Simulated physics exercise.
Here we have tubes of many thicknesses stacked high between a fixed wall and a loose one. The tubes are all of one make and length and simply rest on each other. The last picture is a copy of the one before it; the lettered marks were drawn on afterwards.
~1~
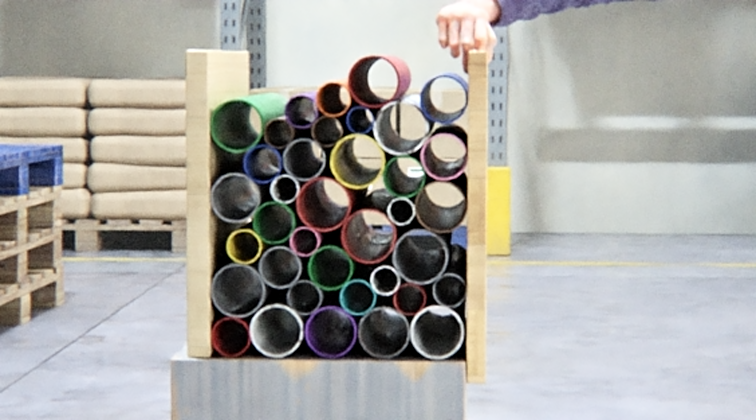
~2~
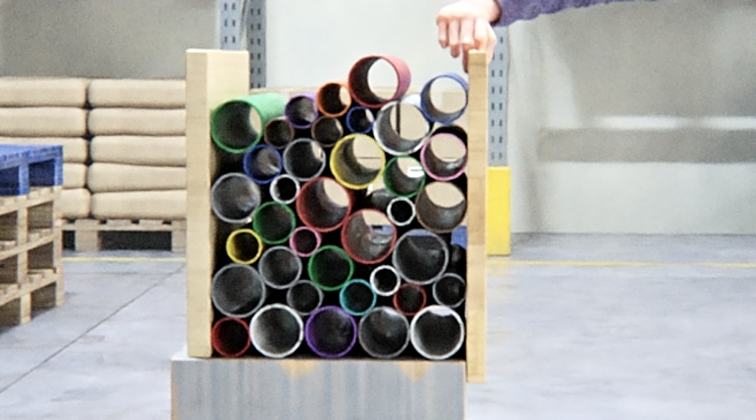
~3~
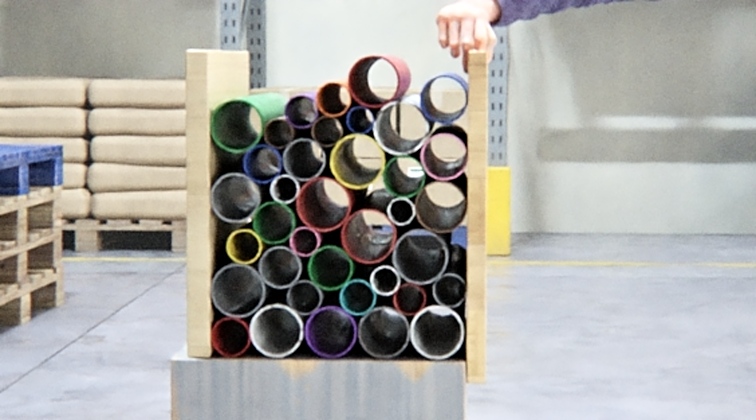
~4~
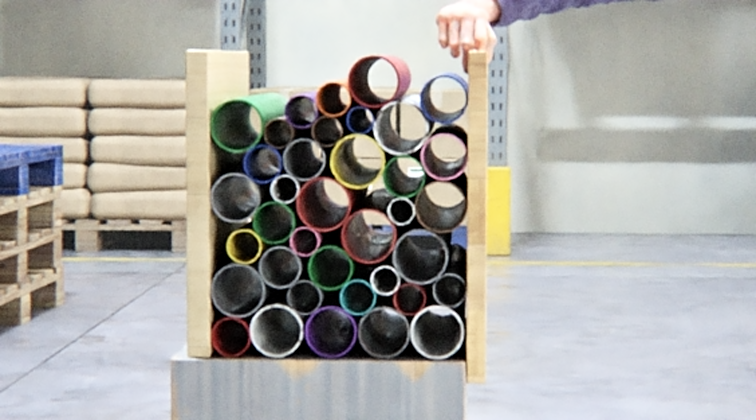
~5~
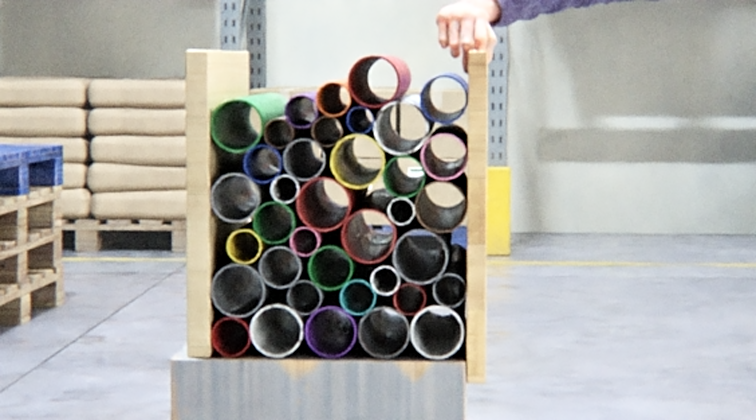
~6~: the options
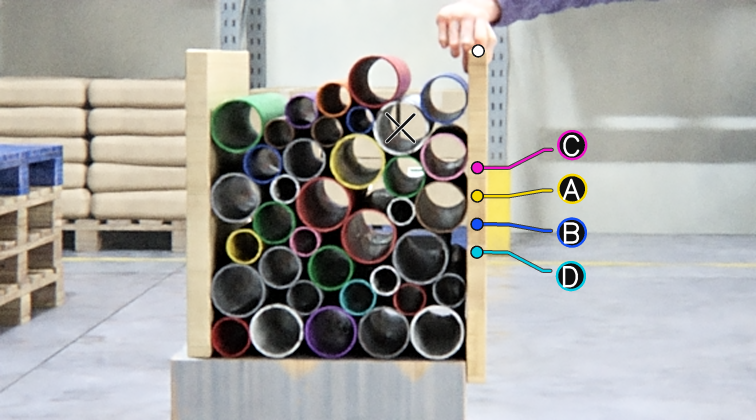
A hand rests still on the right board beside a stack of colourful tubes.
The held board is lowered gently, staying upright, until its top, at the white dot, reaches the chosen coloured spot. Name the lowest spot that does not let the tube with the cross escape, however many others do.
Down to C.
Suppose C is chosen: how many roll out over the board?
With C, one.
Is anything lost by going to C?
Yes.
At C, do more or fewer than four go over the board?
It loses fewer than four.
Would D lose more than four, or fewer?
At D, more than four.
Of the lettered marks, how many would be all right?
One of them.
On the marked copy, A at (477, 196); B at (477, 224); C at (477, 168); D at (477, 252); the cross at (401, 128); the white dot at (478, 51).
With C. Early on, top of the board (468, 106).
Further on, top of the board (468, 167).
At the end, top of the board (468, 167), one out over the board, the crossed one still inside.
As for the rest, A lets the crossed one out; B lets the crossed one out; D lets the crossed one out.
